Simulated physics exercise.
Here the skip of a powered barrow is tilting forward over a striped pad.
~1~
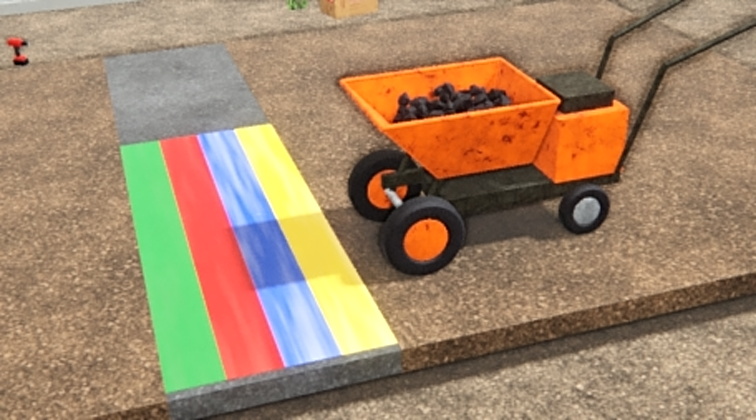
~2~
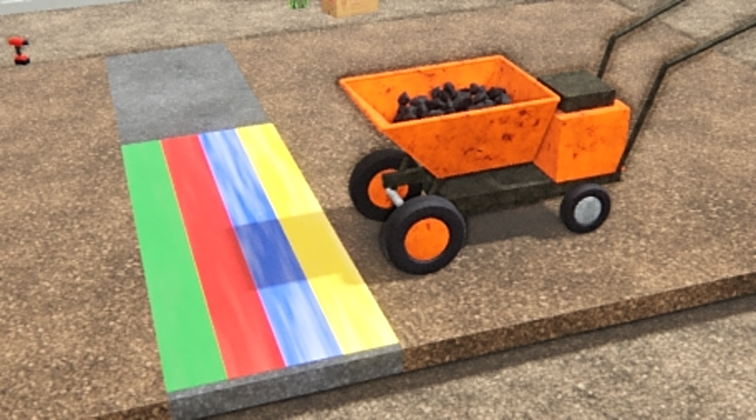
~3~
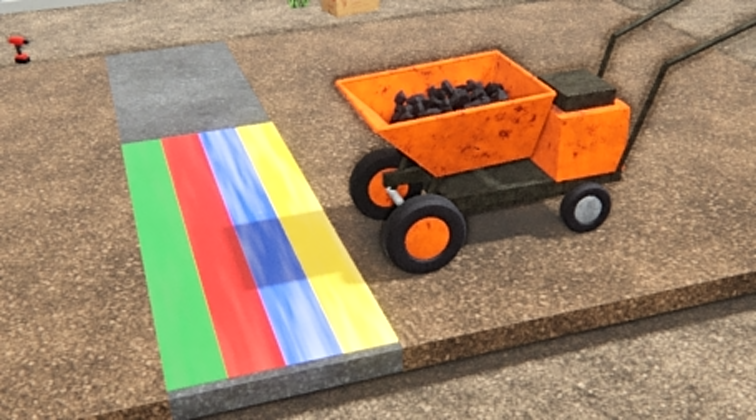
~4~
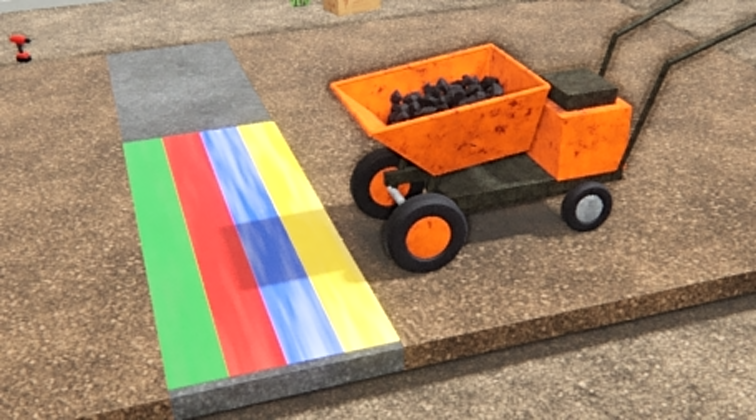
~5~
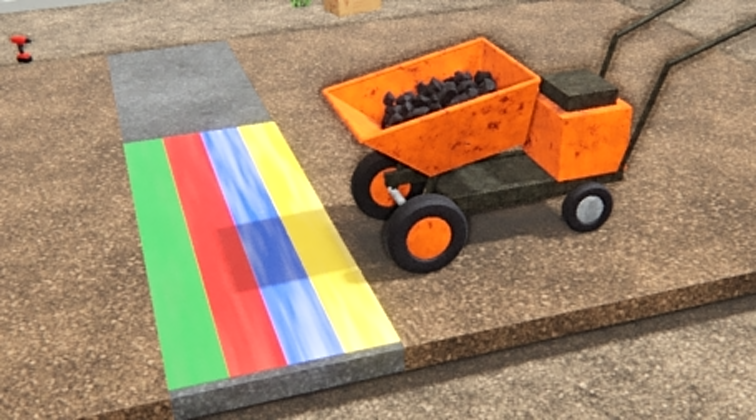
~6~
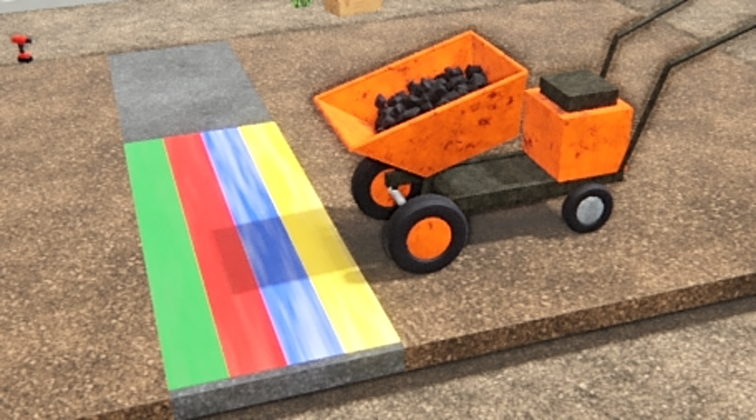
Beside a striped pad, the orange skip of a coal-filled barrow gradually tilts forward to the left.
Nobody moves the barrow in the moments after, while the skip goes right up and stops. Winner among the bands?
Winner: Red.
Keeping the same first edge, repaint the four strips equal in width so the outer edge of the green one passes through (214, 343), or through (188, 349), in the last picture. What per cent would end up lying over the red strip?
I'd say about 30 % for the first and about 40 % for the second.
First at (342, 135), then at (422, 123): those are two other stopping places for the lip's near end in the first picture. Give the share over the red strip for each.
The first gives close to 30 per cent and the second 20 per cent.
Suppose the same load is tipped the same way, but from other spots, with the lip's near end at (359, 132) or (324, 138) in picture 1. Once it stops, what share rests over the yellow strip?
Try 1: 0 %. Try 2: 0 %.
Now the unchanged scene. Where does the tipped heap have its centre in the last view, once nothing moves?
(230, 269).
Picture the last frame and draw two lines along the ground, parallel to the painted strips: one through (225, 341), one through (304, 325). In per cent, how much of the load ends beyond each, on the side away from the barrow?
30 and 80 in a hundred.
Soon, skip tipped steeply; all in the skip.
A while on, skip tipped right over; about two thirds in the skip; a small part over the blue strip; a small part over the red strip; a stray few over the green strip.
Towards the end, skip tipped right over; a small part in the skip; about a quarter over the blue strip; about a third over the red strip; about a quarter over the green strip; a small part off the paint.
Finally, skip tipped right over; a small part in the skip; none over the yellow strip; about a quarter over the blue strip; about a third over the red strip; about a quarter over the green strip; a small part off the paint.
